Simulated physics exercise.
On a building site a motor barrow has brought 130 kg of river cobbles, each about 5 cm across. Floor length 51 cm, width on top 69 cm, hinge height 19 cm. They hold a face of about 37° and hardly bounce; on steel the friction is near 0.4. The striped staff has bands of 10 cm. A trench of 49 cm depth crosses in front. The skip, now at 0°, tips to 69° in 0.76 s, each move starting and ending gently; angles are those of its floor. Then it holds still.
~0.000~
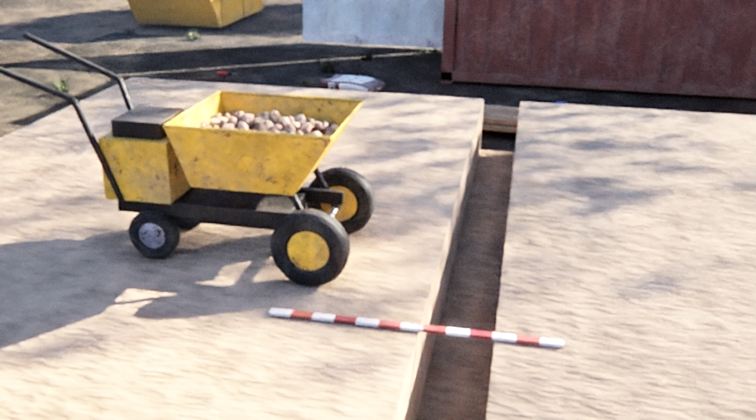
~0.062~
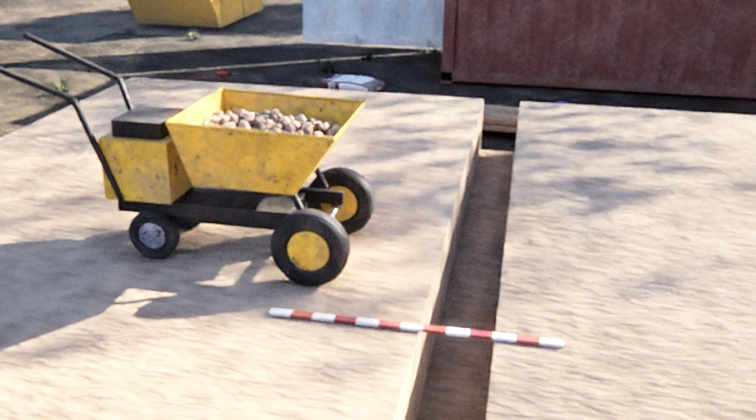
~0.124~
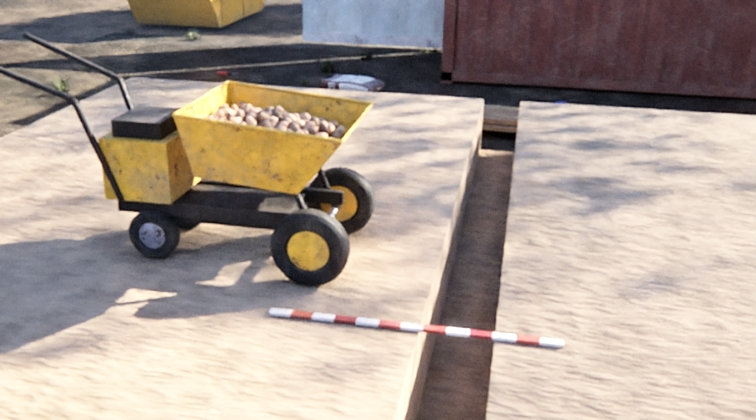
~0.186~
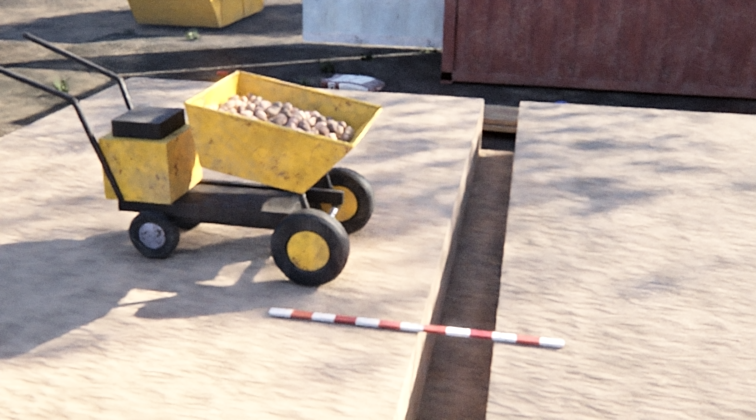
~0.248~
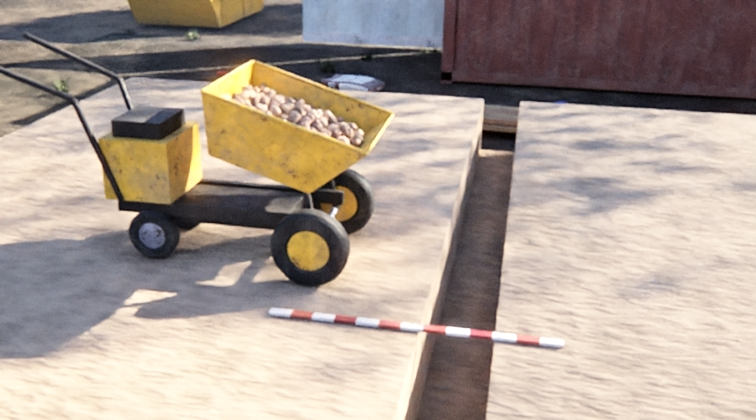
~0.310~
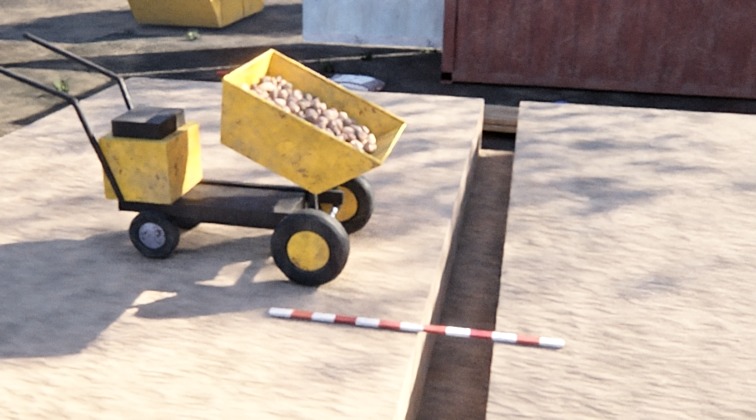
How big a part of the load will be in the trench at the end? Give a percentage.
Roughly 72 per cent ends in the trench.
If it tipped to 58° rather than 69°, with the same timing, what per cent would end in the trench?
Then about 40 per cent.
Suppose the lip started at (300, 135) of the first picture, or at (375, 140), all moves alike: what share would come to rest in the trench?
First some 80, then 40 per cent.
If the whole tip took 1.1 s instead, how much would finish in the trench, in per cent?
In that case some 90 per cent.
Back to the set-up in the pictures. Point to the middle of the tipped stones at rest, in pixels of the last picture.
Around (477, 335).
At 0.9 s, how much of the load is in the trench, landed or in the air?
Some 25 per cent.
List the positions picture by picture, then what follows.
In the first frame, the skip is at 0°, its lip at (332, 139); the top of the load is at (272, 120).
The second frame shows lip at (334, 139), floor tilted 1°, highest stones at (273, 118); the stones move at 0.3 m/s on average.
In the third frame, the skip is at 5°, its lip at (342, 142); the top of the load is at (260, 112); the stones move at 0.7 m/s on average.
In the fourth frame, the skip is at 10°, its lip at (353, 147); the top of the load is at (258, 105); the stones move at 0.9 m/s on average.
In the fifth frame, the skip is at 17°, its lip at (367, 154); the top of the load is at (256, 96); the stones move at 1.1 m/s on average.
In the sixth frame, the skip is at 25°, its lip at (381, 164); the top of the load is at (266, 86); the stones move at 1.2 m/s on average.
After 0.6 s the floor is at 58°; 100 % in the skip; the foremost stones are at (415, 188).
After 0.9 s the floor is at 69°; 76 % in the skip, 23 % in the trench, 1 % past the trench; the foremost stones are at (507, 276).
After 1.2 s the floor is at 69°; 32 % in the skip, 40 % in the trench, 27 % past the trench; the foremost stones are at (632, 279).
After 3.2 s the floor is at 69°; 0 % in the skip, 72 % in the trench, 28 % past the trench; the foremost stones are at (752, 273).
